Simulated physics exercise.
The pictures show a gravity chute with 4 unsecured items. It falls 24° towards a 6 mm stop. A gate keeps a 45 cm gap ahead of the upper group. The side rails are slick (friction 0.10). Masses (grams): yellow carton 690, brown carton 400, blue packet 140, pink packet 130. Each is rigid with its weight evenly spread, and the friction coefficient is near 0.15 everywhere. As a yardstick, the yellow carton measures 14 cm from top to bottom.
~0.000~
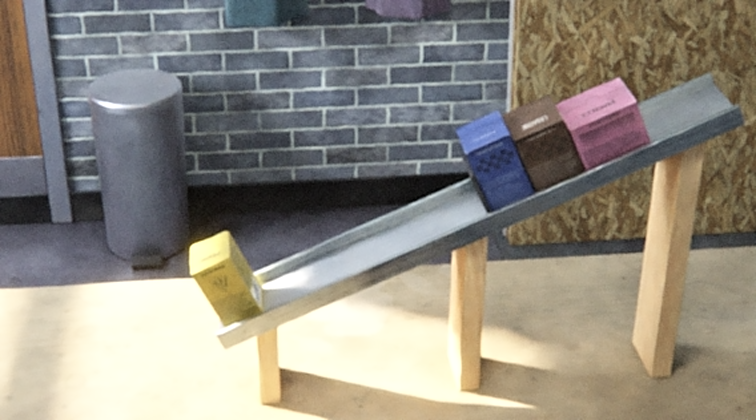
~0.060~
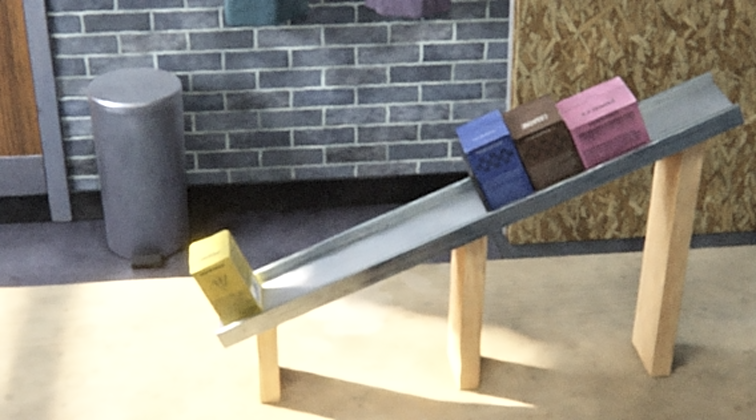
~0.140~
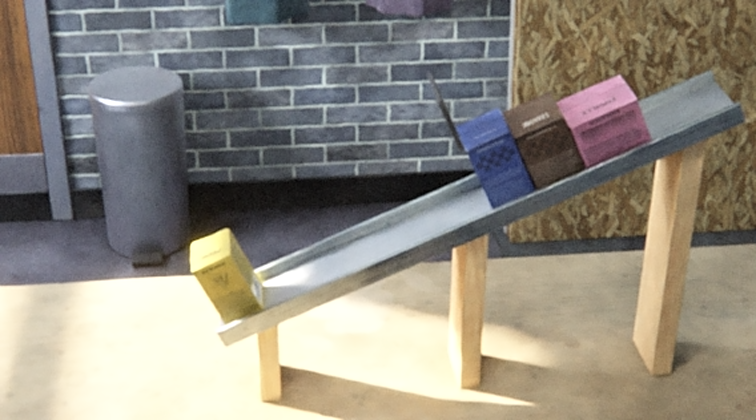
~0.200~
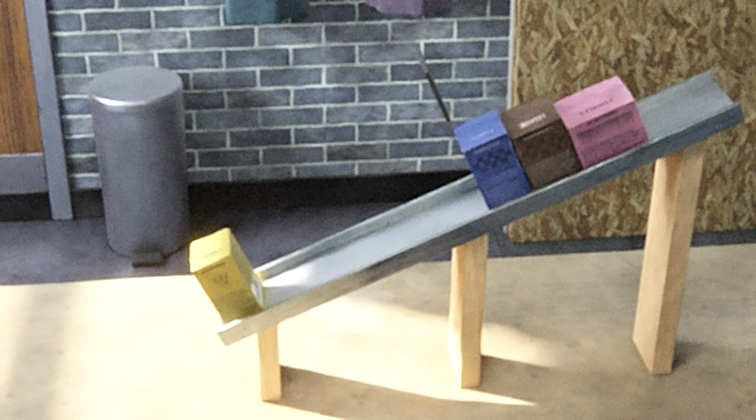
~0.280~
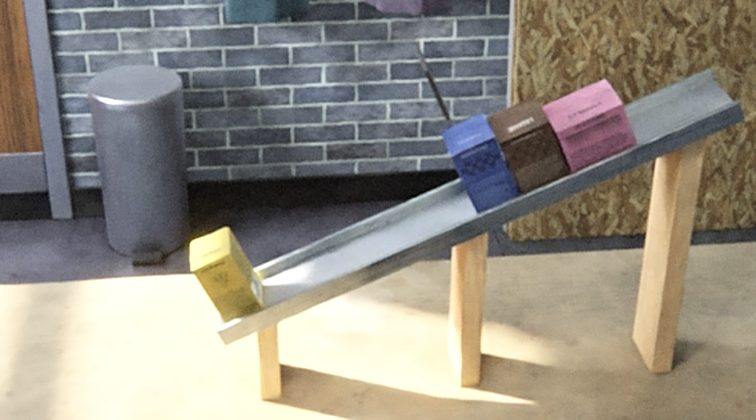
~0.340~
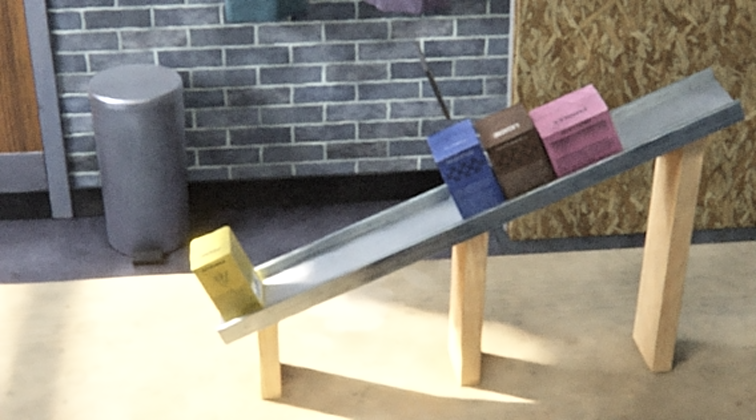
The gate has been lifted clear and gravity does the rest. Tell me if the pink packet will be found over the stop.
The pink packet stops in the lane.
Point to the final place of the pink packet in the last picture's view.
Around (245, 277).
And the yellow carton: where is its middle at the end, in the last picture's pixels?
At about (102, 375).
After 0.64 s, leader 19 cm from the stop; pink packet near (433, 197).
After 1.14 s, yellow carton now over the stop; pink packet near (333, 238); brown carton tipped 14° from how it sat.
At rest (3.1 s), over the stop, yellow carton, brown carton and blue packet; the last one in the lane. In the last view, pink packet near (245, 277).
